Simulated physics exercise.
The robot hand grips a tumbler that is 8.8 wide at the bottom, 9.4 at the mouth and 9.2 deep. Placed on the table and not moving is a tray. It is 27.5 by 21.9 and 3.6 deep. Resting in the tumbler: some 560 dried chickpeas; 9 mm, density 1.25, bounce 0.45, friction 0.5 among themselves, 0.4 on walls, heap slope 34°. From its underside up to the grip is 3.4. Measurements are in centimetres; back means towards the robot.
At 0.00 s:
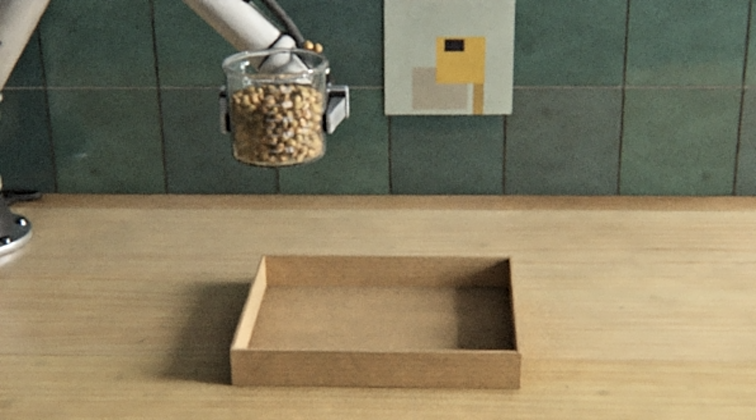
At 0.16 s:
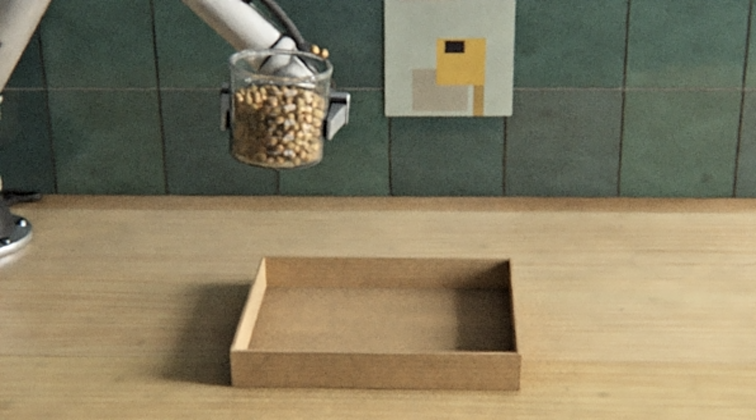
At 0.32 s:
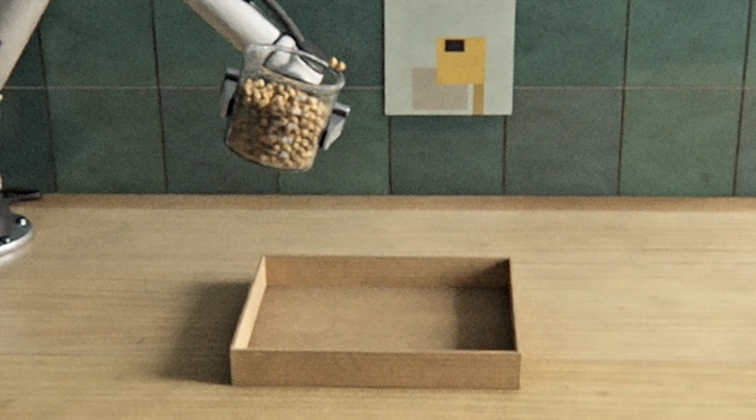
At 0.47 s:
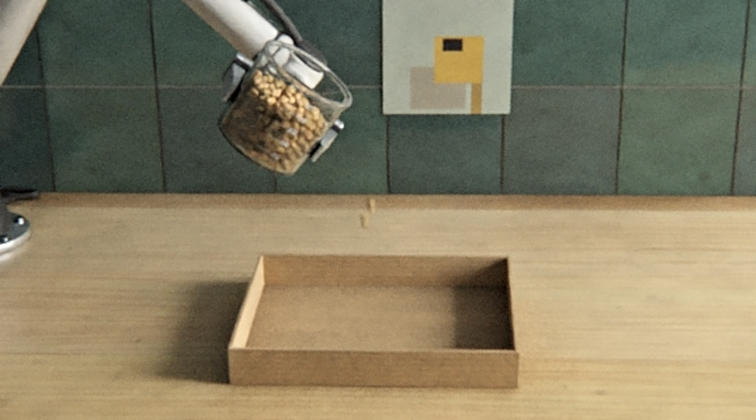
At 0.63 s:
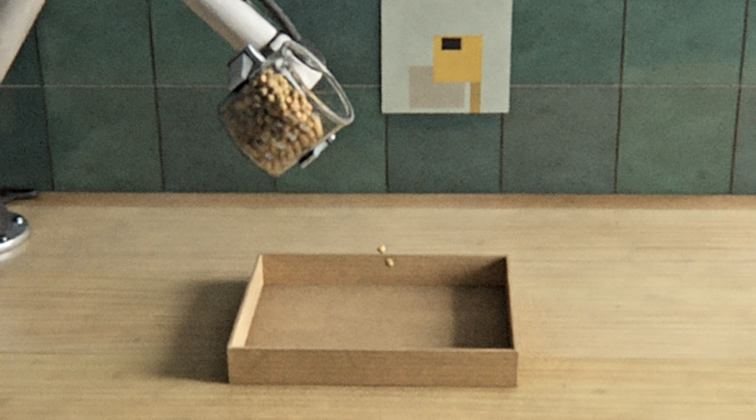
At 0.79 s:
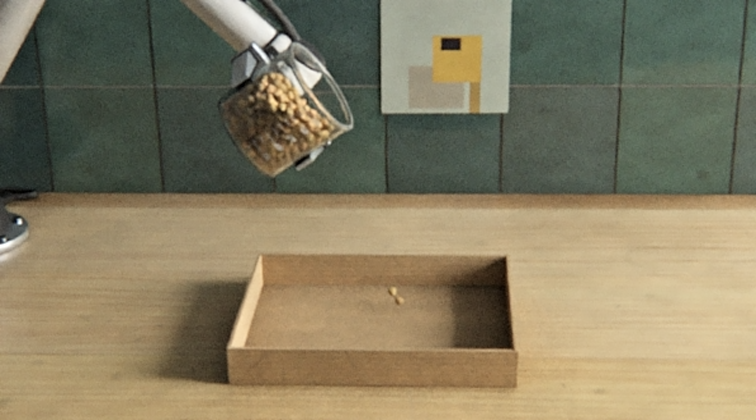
A clear tumbler of pale dried chickpeas hangs from a white robot arm at the upper left, seen from the front and slightly above, before dark green tiles. Below it, an empty brown cardboard-like tray rests on a light wooden table, with a grey, yellow and black picture behind. The arm tilts the tumbler rightward, and two chickpeas drop into the tray while the rest stay inside.
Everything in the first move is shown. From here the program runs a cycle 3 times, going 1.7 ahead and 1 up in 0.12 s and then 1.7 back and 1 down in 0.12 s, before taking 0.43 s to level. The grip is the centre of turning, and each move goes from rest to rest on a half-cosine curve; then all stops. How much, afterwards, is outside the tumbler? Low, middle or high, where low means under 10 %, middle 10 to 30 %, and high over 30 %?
Low, under 10 %.
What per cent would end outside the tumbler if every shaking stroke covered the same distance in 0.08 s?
I'd expect close to 20 in a hundred.
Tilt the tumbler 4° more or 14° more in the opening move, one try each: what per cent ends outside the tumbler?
About 5 per cent for the first try and 20 per cent for the second.
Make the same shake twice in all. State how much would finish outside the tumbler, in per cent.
I'd expect something close to 0 per cent.
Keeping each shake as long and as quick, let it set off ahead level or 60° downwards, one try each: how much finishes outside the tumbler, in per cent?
You'd get some 0 per cent with the first setting and some 0 per cent with the second.
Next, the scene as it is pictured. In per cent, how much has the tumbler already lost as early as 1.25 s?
About 0 per cent so far.
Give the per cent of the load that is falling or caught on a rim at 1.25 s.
My guess is some 1 in a hundred.
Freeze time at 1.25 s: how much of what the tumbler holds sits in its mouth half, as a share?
Mouth half: Close to 40 per cent.
After 1.25 s, tilted 55° forward, highest piece 26 above the table; 555 in the tumbler, 4 in the tray, 3 in flight or on a rim.
After 1.71 s, tilted 31° forward, highest piece 27 above the table; 550 in the tumbler, 12 in the tray.
After 2.14 s, level, highest piece 29 above the table; 549 in the tumbler, 13 in the tray.
After 3.19 s, level, highest piece 29 above the table; 549 in the tumbler, 13 in the tray.
At rest, 549 in the tumbler, 13 in the tray. That is 2 % outside the tumbler.
